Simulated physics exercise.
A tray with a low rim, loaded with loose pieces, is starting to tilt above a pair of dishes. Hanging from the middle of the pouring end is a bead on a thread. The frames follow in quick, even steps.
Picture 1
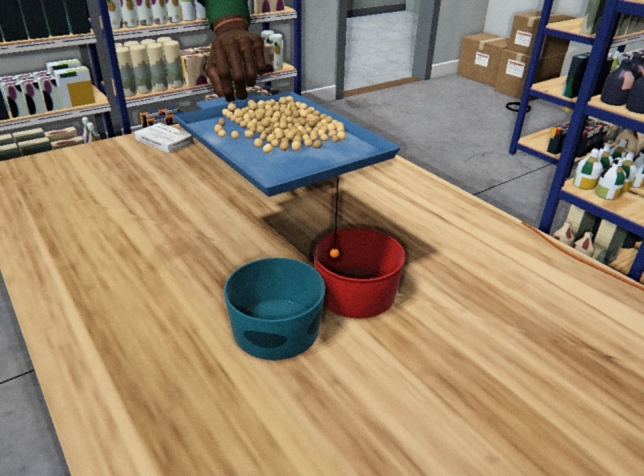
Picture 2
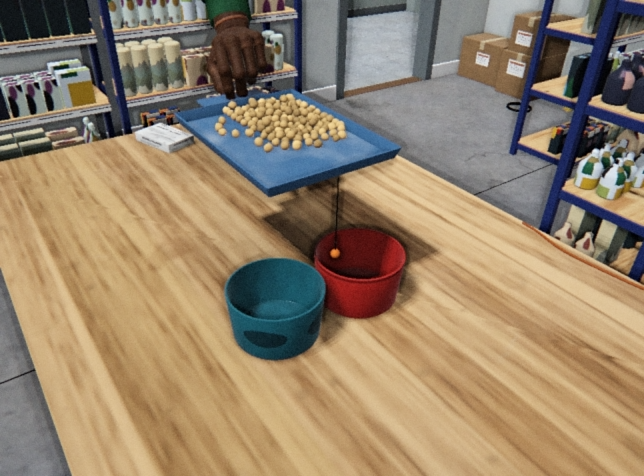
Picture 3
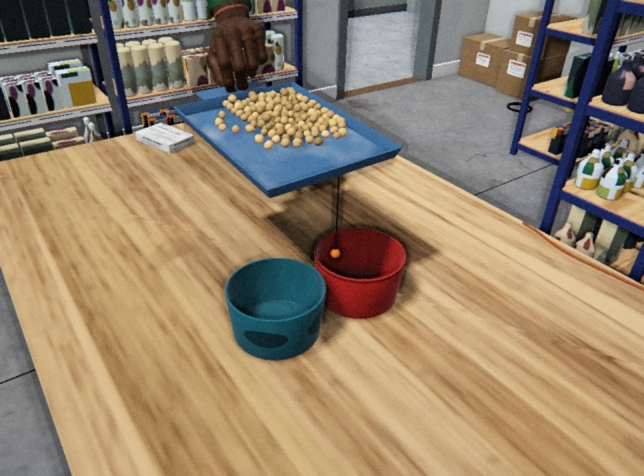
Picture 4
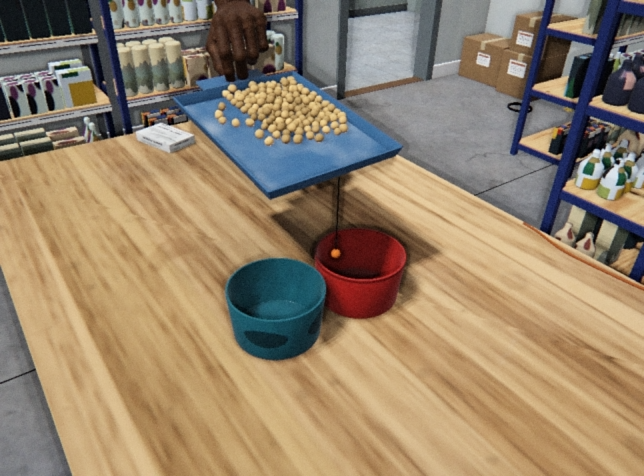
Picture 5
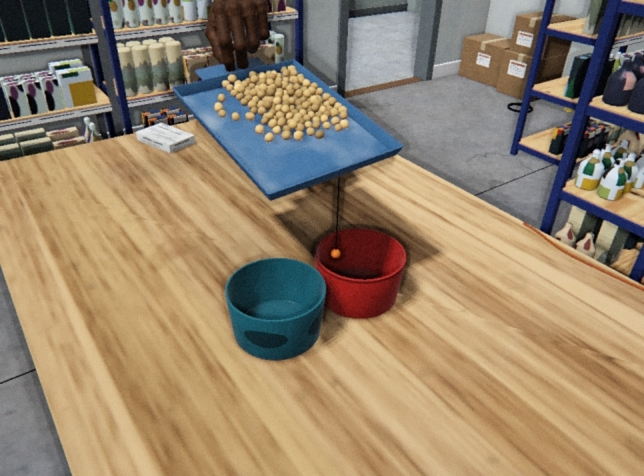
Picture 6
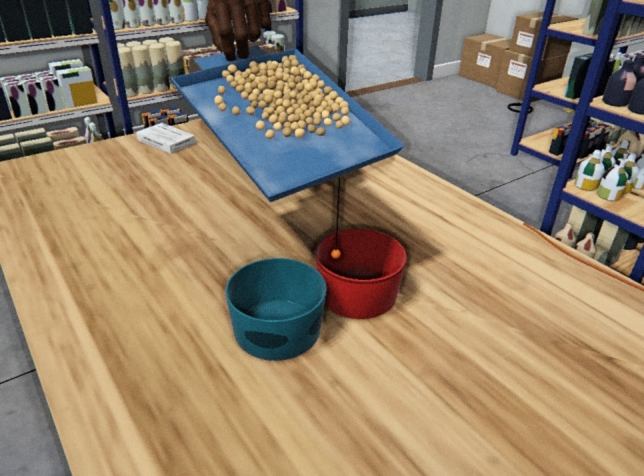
A hand gradually tilts a blue tray of dried chickpeas above teal and red dishes.
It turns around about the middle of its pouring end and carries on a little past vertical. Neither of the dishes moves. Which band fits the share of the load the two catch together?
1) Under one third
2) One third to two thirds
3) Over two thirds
One third to two thirds.
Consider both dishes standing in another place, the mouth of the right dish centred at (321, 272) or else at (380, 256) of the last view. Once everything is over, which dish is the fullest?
So at the first spot it's the one placed on the right, and at the second spot it's the one placed on the left.
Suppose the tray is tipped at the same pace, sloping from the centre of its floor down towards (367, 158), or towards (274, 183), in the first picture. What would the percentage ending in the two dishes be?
Respectively 60 and 90 in a hundred.
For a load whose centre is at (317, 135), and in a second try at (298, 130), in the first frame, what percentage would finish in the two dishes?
That would be 50 per cent, and then 50 per cent.
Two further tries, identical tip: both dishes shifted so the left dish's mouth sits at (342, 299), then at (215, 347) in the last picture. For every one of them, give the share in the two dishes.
Roughly 60 % and 80 %.
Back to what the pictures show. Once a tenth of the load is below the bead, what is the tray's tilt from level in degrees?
About 60 degrees.
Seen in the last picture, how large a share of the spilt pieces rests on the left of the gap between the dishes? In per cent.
Estimate: About 20 per cent.
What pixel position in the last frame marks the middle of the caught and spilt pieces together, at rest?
Close to (306, 343), more or less.
Soon, tray tipped steeply; most on the tray; a stray few in the left dish; a stray few outside both; a small part in the air.
A while on, tray tipped right over; about half on the tray; about a quarter in the left dish; a stray few in the right dish; about a quarter outside both; about a quarter in the air.
Towards the end, tray tipped past a quarter turn; about half in the left dish; a stray few in the right dish; about half outside both.
Finally, tray tipped past a quarter turn; about half in the left dish; a stray few in the right dish; about half outside both.
